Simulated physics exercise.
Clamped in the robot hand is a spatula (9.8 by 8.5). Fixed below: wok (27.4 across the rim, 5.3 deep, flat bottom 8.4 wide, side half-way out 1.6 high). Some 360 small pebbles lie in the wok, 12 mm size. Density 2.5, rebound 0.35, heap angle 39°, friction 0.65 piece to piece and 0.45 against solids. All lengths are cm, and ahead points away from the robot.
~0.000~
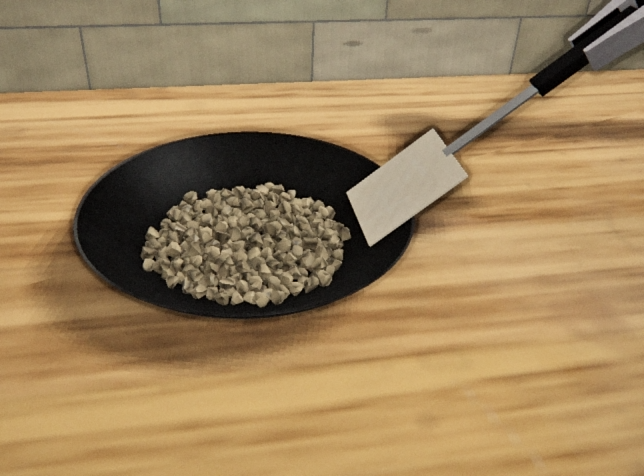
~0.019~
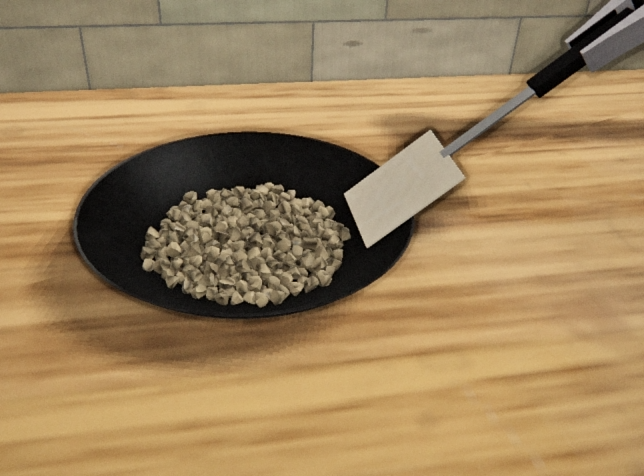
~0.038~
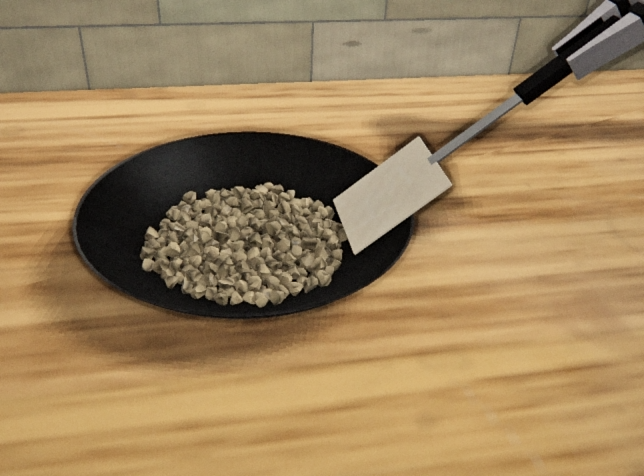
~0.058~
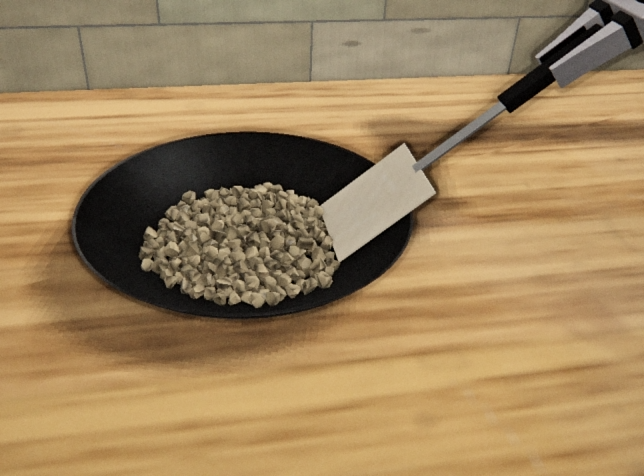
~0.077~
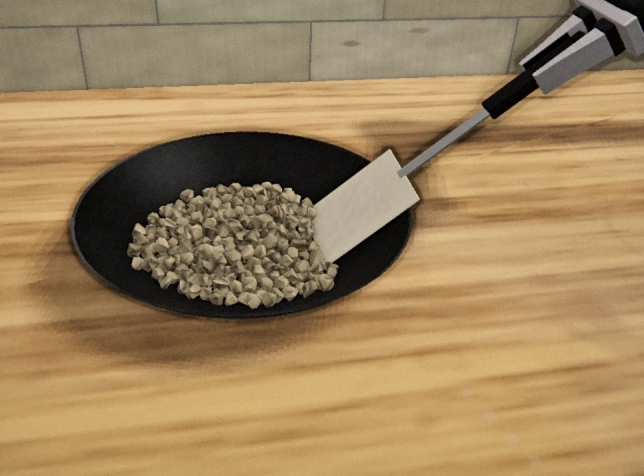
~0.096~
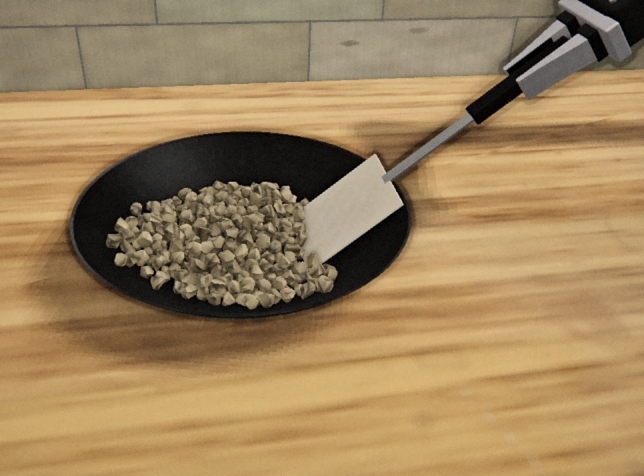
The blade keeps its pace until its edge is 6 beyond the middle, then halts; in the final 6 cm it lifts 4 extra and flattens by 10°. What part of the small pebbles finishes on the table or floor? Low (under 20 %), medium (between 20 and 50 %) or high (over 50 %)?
A low share, under 20 %, ends on the table or floor.
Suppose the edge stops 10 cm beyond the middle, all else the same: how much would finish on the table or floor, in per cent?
It would be near 35 per cent.
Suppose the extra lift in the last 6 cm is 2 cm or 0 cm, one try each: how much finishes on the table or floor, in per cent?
About 10 and 10 per cent.
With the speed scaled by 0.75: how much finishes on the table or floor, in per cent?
Some 5 per cent.
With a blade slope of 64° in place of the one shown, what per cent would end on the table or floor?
In that case some 5 per cent.
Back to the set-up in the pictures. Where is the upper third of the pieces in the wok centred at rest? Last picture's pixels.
Around (129, 222).
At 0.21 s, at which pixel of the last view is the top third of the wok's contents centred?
Near (133, 218).
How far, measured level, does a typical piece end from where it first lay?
Some 6 cm.
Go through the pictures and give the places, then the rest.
The first frame shows spatula top edge at (450, 151), sloping 39°; upper third of the load around (250, 231), from x 150 to 345, top at y 185; 362 in the wok.
The second frame shows spatula top edge at (447, 153), sloping 39°; upper third of the load around (250, 231), from x 150 to 345, top at y 185.
The third frame shows spatula top edge at (435, 159), sloping 39°; upper third of the load around (249, 231), from x 145 to 345, top at y 185.
The fourth frame shows spatula top edge at (419, 167), sloping 39°; upper third of the load around (251, 231), from x 145 to 330, top at y 185.
The fifth frame shows spatula top edge at (404, 173), sloping 39°; upper third of the load around (238, 228), from x 135 to 330, top at y 185.
The sixth frame shows spatula top edge at (388, 178), sloping 39°; upper third of the load around (221, 230), from x 115 to 330, top at y 185; 362 in the wok.
By 0.16 s, sloping 39°, highest piece 6 above the table; 362 in the wok.
By 0.21 s, sloping 34°, highest piece 7 above the table; 359 in the wok, 3 on the blade or in flight.
By 0.44 s, sloping 29°, highest piece 7 above the table; 343 in the wok, 15 on the table or floor, 4 on the blade or in flight.
By 1.49 s, sloping 29°, highest piece 7 above the table; 340 in the wok, 22 on the table or floor.
Final count, 340 in the wok, 22 on the table or floor. That is 6 % on the table or floor.
